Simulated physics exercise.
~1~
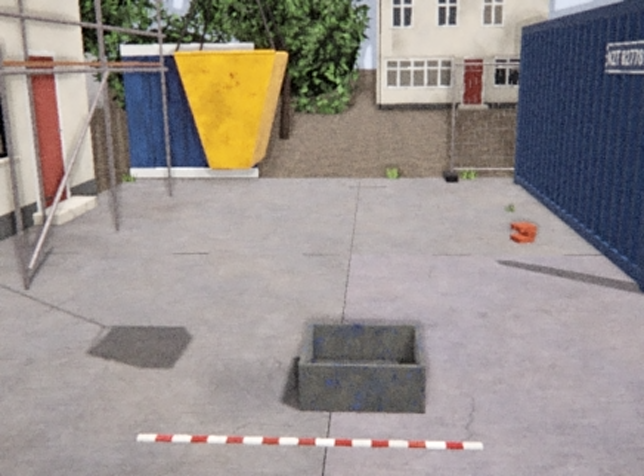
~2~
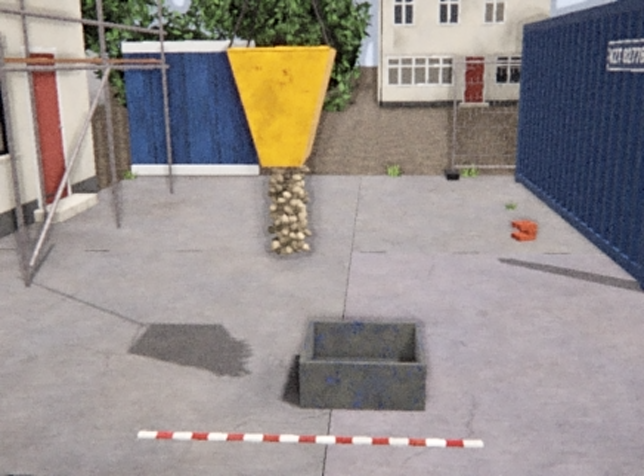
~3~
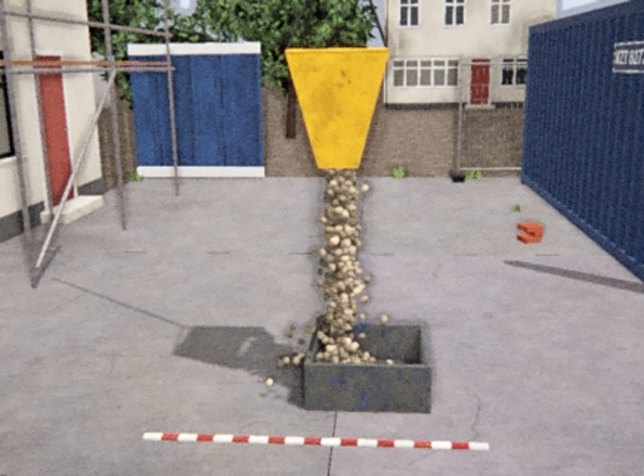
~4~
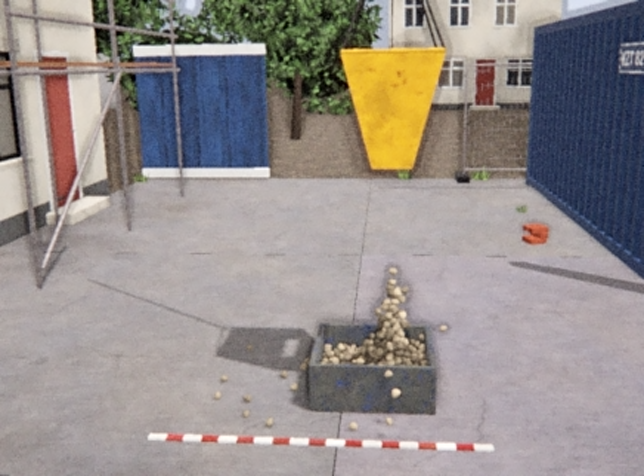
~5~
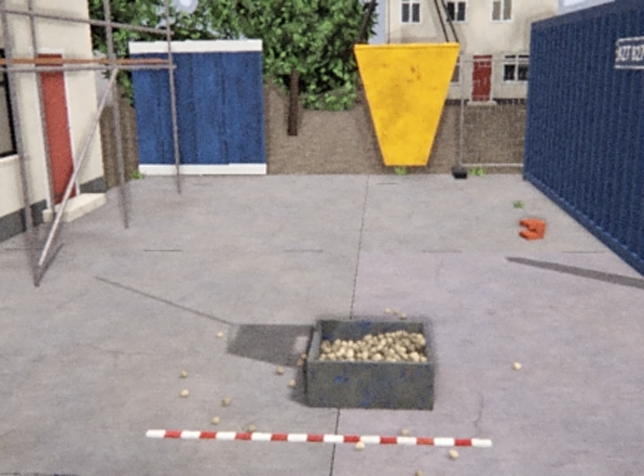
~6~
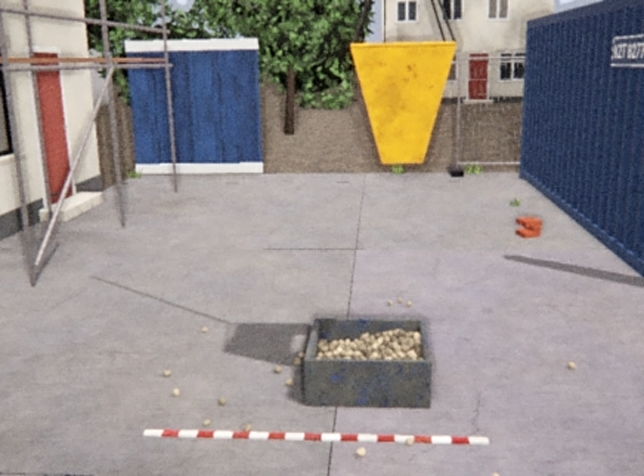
Yellow skip moving rightwards across a concrete yard, pouring round stones into a grey bin, with a few scattering on the ground.
